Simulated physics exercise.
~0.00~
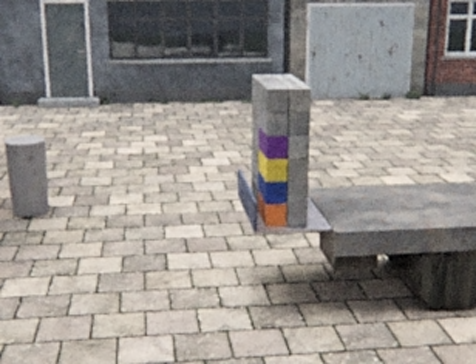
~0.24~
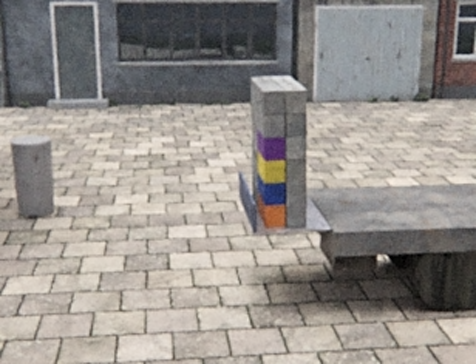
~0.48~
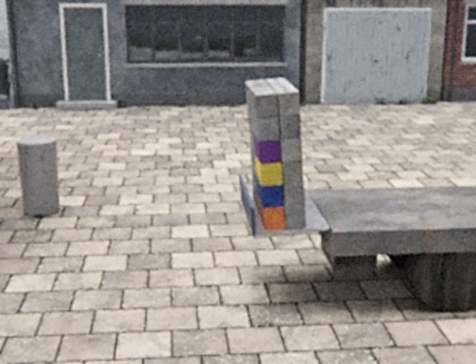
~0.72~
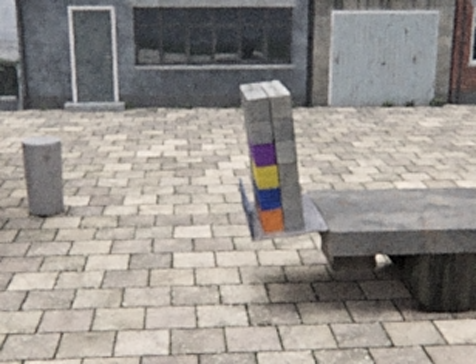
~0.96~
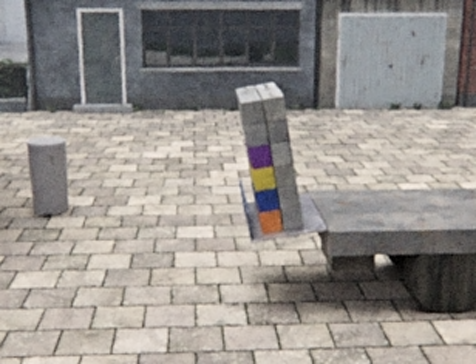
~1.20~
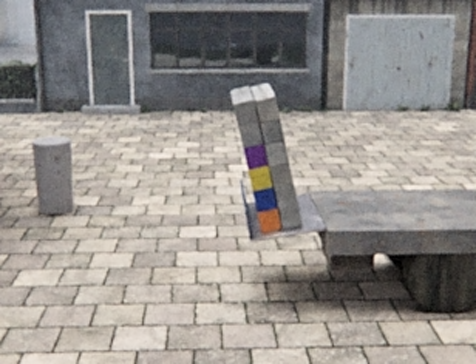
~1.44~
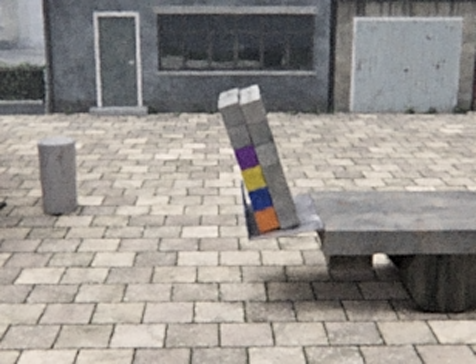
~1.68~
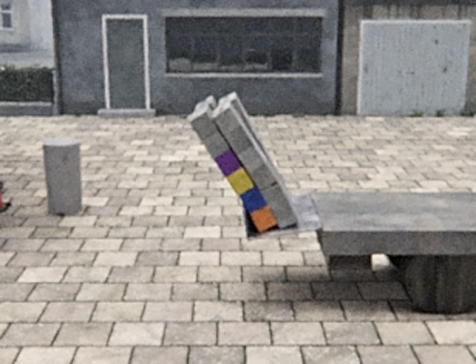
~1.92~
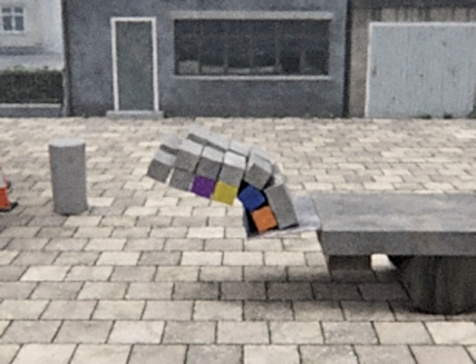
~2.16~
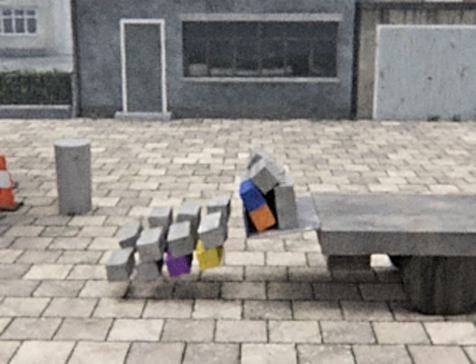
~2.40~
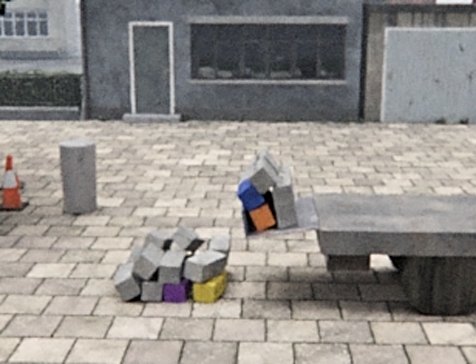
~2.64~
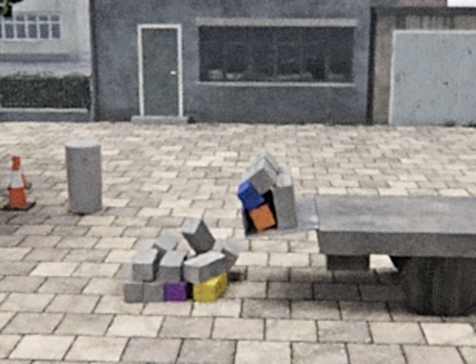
A long flat grey slab on a thick support stands at the right of a paved square, seen from the side as the view drifts slowly, with a grey building behind. On a small flap at its left end rises a tall stack of grey blocks, with purple, yellow, blue and orange ones in its lower half. The flap droops slightly and the stack leans left, then bends over and breaks apart. The upper blocks, purple and yellow among them, tumble onto the paving. They settle in a heap, while blue and orange stay tilted on the flap with several grey blocks.
